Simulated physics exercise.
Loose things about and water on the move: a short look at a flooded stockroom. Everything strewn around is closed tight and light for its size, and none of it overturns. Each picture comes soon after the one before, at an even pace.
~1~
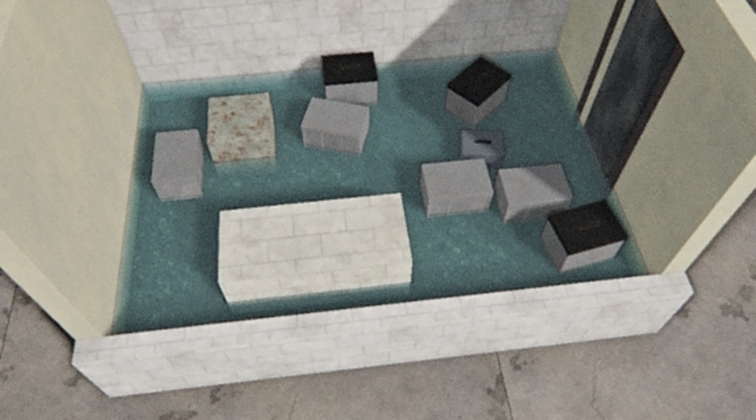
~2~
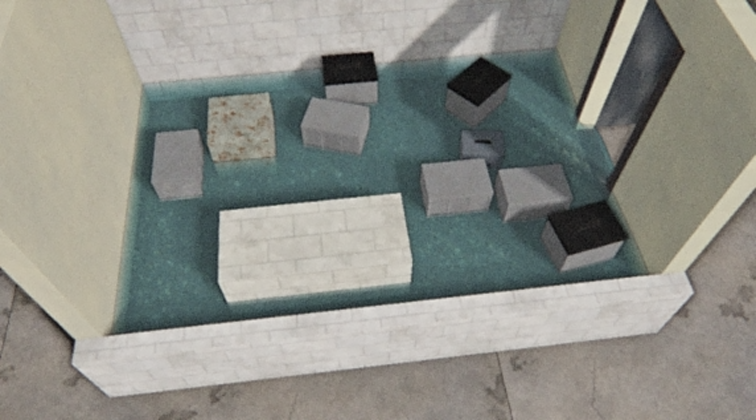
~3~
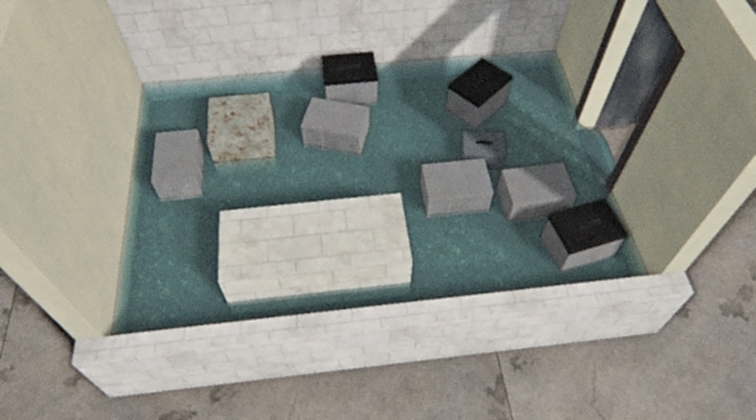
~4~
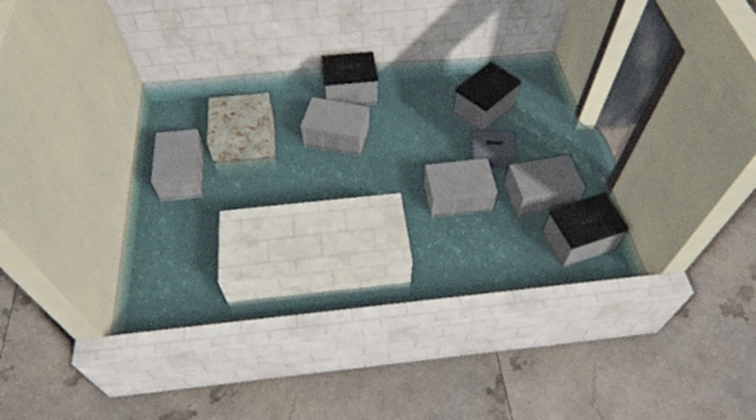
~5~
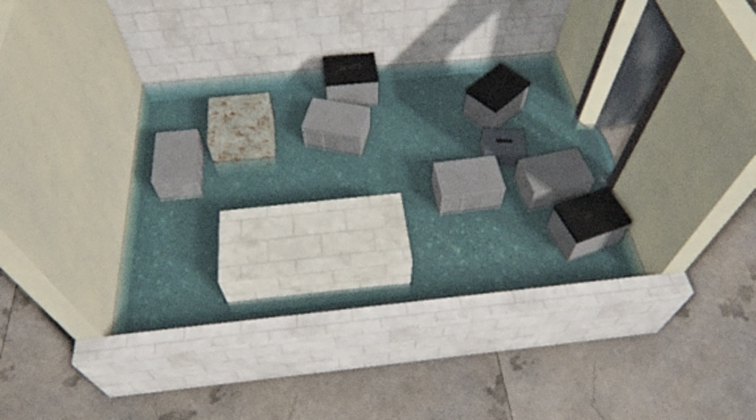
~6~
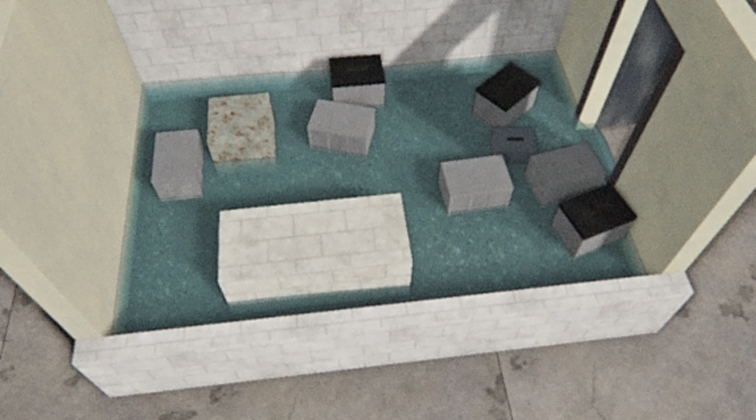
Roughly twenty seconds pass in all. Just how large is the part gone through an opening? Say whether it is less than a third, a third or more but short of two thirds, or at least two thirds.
It is at least two thirds.
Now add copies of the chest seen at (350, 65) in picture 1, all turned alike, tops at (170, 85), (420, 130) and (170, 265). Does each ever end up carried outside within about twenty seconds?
Here's how it goes, in order: Does not get out, then gets out, then does not get out.
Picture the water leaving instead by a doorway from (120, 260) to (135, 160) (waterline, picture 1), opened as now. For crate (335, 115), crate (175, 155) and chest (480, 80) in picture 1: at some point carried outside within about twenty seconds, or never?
The three read escape, escape and no escape, respectively.
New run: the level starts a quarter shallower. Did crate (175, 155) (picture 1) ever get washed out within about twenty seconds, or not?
If you ask me, it never leaves.
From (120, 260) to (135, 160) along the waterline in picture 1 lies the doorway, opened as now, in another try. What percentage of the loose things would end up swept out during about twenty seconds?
Near 60 in a hundred.
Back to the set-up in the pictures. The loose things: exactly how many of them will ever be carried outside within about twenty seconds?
It totals 7.
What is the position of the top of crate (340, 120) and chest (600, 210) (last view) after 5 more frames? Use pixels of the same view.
Approximately (384, 116), and approximately (598, 181).
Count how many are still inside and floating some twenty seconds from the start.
Count: 1.
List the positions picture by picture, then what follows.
In the first picture, a crate at (535, 184), afloat; a tote at (483, 142), afloat; 0 of 8 have shifted.
In the second picture, a crate at (535, 184) floats; a tote at (483, 142) floats; 0 of 8 have shifted.
In the third picture, a crate at (539, 183), afloat, close to its start; a tote at (484, 143) floats; 1 of 8 have shifted.
In the fourth picture, a crate at (547, 176), afloat, close to its start; a tote at (494, 143), afloat, close to its start; 4 of 8 have shifted.
In the fifth picture, a crate at (556, 170) floats, close to its start; a tote at (504, 141), afloat, close to its start; 5 of 8 have shifted.
In the sixth picture, a crate at (568, 165) floats, a stride from its start; a tote at (515, 139) floats, a stride from its start; 7 of 8 have shifted.
A moment on, 2 of 8 are out; 6 afloat.
Next, 4 of 8 are out; 4 afloat.
Later, 7 of 8 are out; 1 afloat.
In the end, 7 of 8 are out; 1 afloat.
